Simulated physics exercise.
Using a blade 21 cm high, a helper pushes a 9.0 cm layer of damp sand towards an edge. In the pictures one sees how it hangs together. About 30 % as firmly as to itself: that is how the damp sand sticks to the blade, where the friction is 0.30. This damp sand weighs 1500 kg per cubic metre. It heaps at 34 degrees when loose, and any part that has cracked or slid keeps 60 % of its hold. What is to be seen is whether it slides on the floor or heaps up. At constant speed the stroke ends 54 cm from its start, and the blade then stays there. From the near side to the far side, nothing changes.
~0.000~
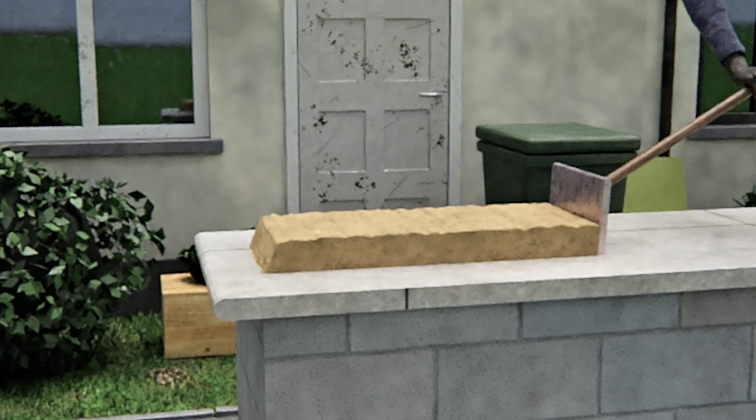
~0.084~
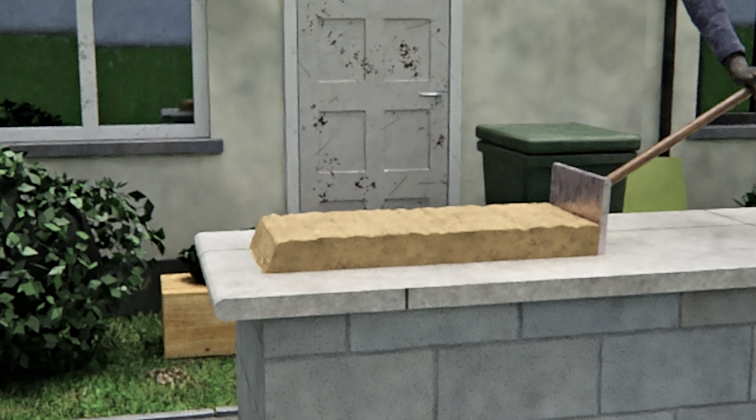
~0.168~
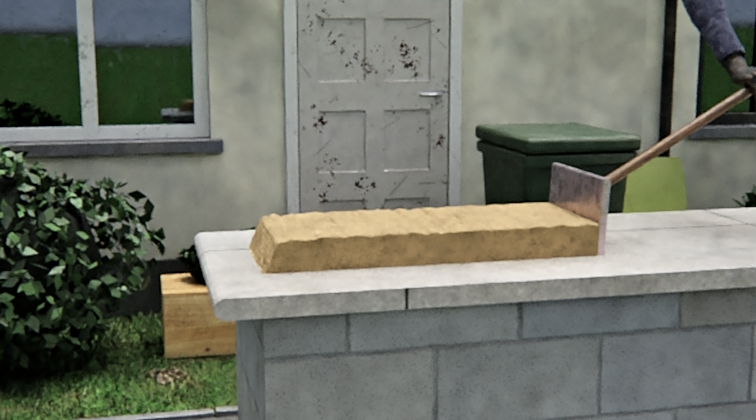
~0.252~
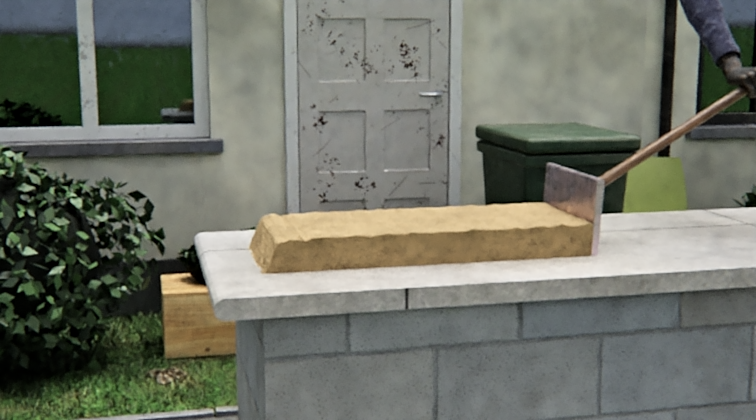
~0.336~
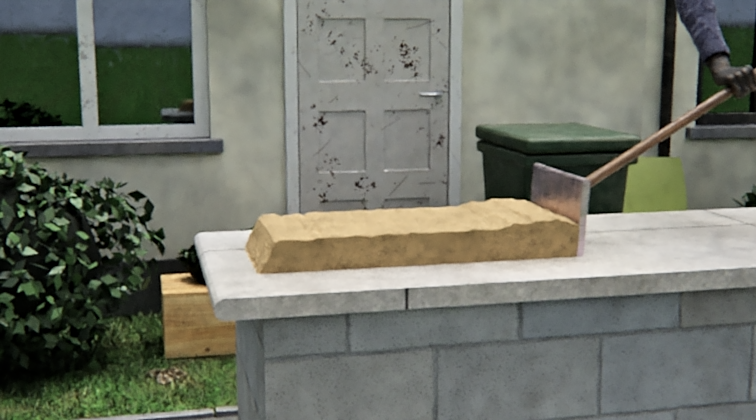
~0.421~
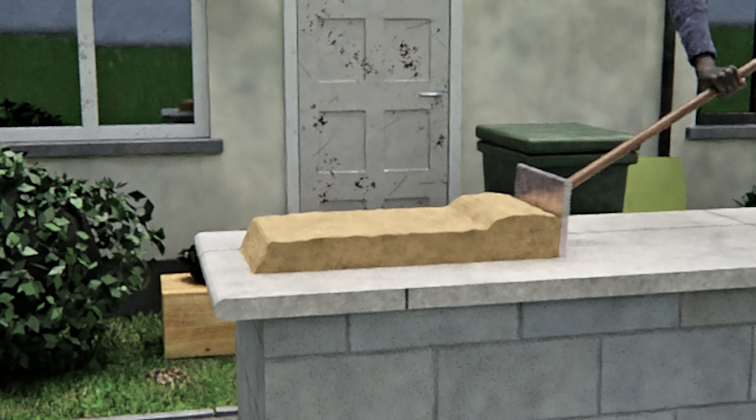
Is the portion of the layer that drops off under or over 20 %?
Higher than 20 %.
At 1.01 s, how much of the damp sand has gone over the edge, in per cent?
That share is about 10 %.
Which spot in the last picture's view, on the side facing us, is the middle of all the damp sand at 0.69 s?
Somewhere about (374, 249), I'd say.
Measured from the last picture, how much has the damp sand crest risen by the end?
Roughly 2.0 cm.
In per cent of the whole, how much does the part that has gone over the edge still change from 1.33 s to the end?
Change to the end: Approx. 8 %.
After 0.69 s, 0 % has gone over the edge.
After 1.01 s, 10 % has gone over the edge.
After 1.33 s, 23 % has gone over the edge.
After 1.64 s, 31 % has gone over the edge.
After 1.80 s, 31 % has gone over the edge.
